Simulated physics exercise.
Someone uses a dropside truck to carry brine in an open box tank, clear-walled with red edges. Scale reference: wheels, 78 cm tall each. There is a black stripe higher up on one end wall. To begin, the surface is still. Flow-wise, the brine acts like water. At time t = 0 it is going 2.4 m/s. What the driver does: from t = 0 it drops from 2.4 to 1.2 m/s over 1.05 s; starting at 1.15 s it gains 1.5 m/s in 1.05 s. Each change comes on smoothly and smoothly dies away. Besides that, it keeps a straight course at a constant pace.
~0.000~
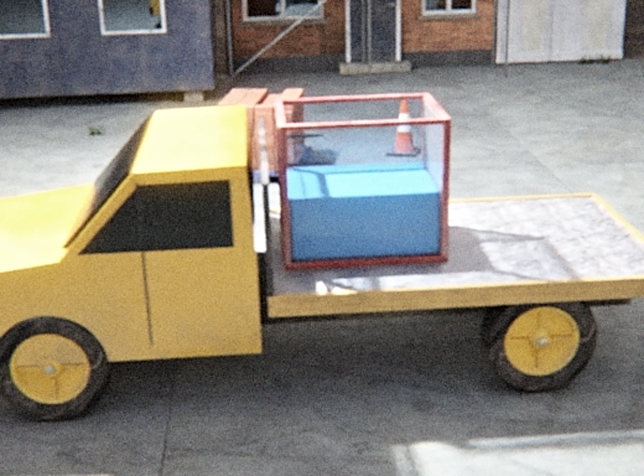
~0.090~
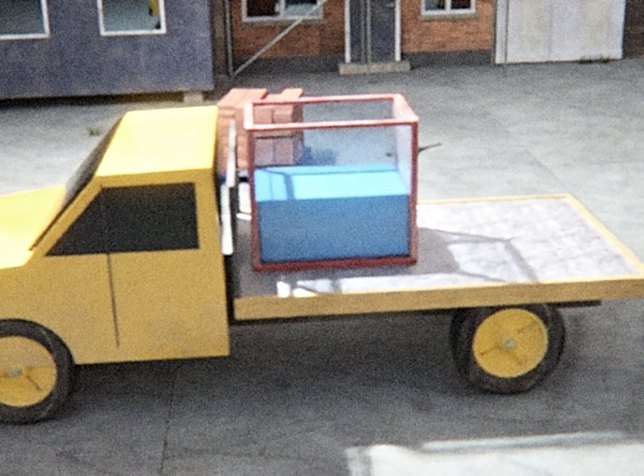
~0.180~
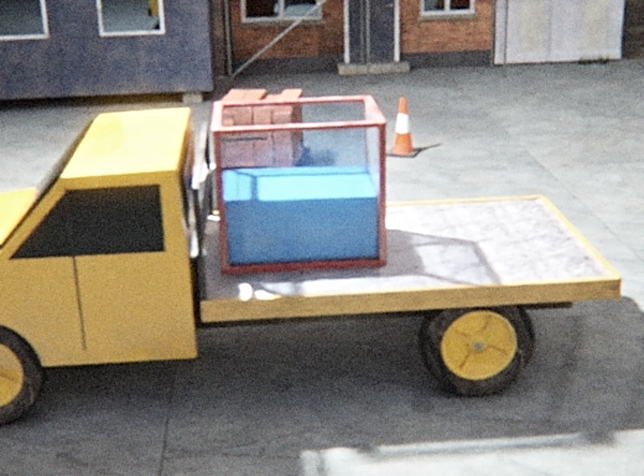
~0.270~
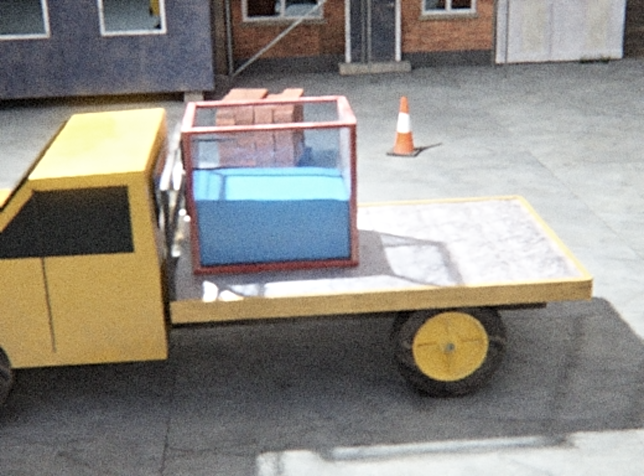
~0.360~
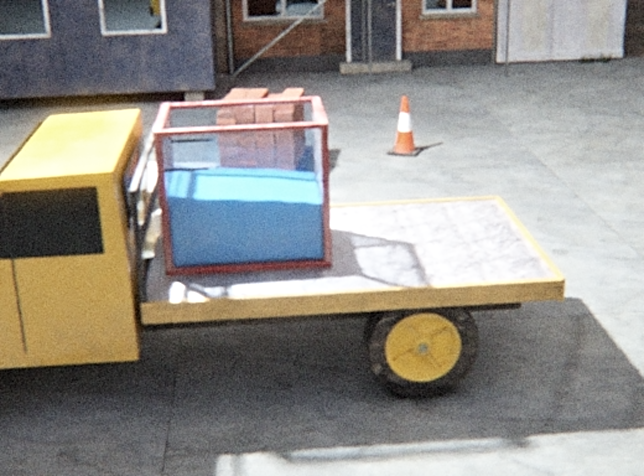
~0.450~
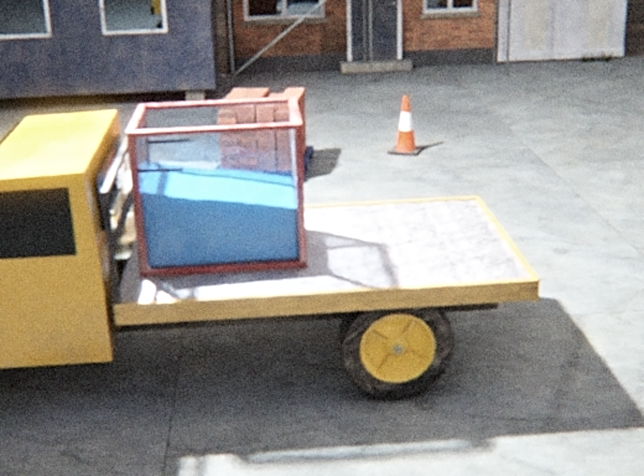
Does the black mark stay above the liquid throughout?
Yes.
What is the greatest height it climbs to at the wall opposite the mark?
It tops out at about 68 cm.
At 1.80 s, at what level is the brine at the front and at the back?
Front level 30 cm, back level 58 cm.
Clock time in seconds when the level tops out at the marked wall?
Peak at approx. 0.8 s.
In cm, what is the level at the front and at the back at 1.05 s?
Roughly 52 cm in front and 40 cm behind.
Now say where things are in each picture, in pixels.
The first picture shows level at the front (299, 194); level at the back (428, 188); still flat; the front is on the left, levels are read along the near wall; the black line, on the front wall, is at (302, 165); a wheel hub at (544, 344).
The second picture shows level at the front (267, 195); level at the back (397, 189); still flat.
The third picture shows level at the front (236, 197); level at the back (366, 191); still flat.
The fourth picture shows level at the front (207, 197); level at the back (338, 194); still flat.
The fifth picture shows level at the front (179, 193); level at the back (311, 199); rising 6° towards the front.
The sixth picture shows level at the front (153, 188); level at the back (286, 205); rising 11° towards the front; a wheel hub at (399, 351).
Then, 1.05 s in, front 52 cm, middle 48 cm, back 41 cm above the floor; no loss so far.
Then, 1.80 s in, front 29 cm, middle 51 cm, back 58 cm above the floor; no loss so far.
Then, 2.70 s in, front 45 cm, middle 52 cm, back 42 cm above the floor; no loss so far.
Then, 5.18 s in, the waves are smaller; the highest at the front wall was 62 cm, at 0.75 s, against a line at 70 cm.
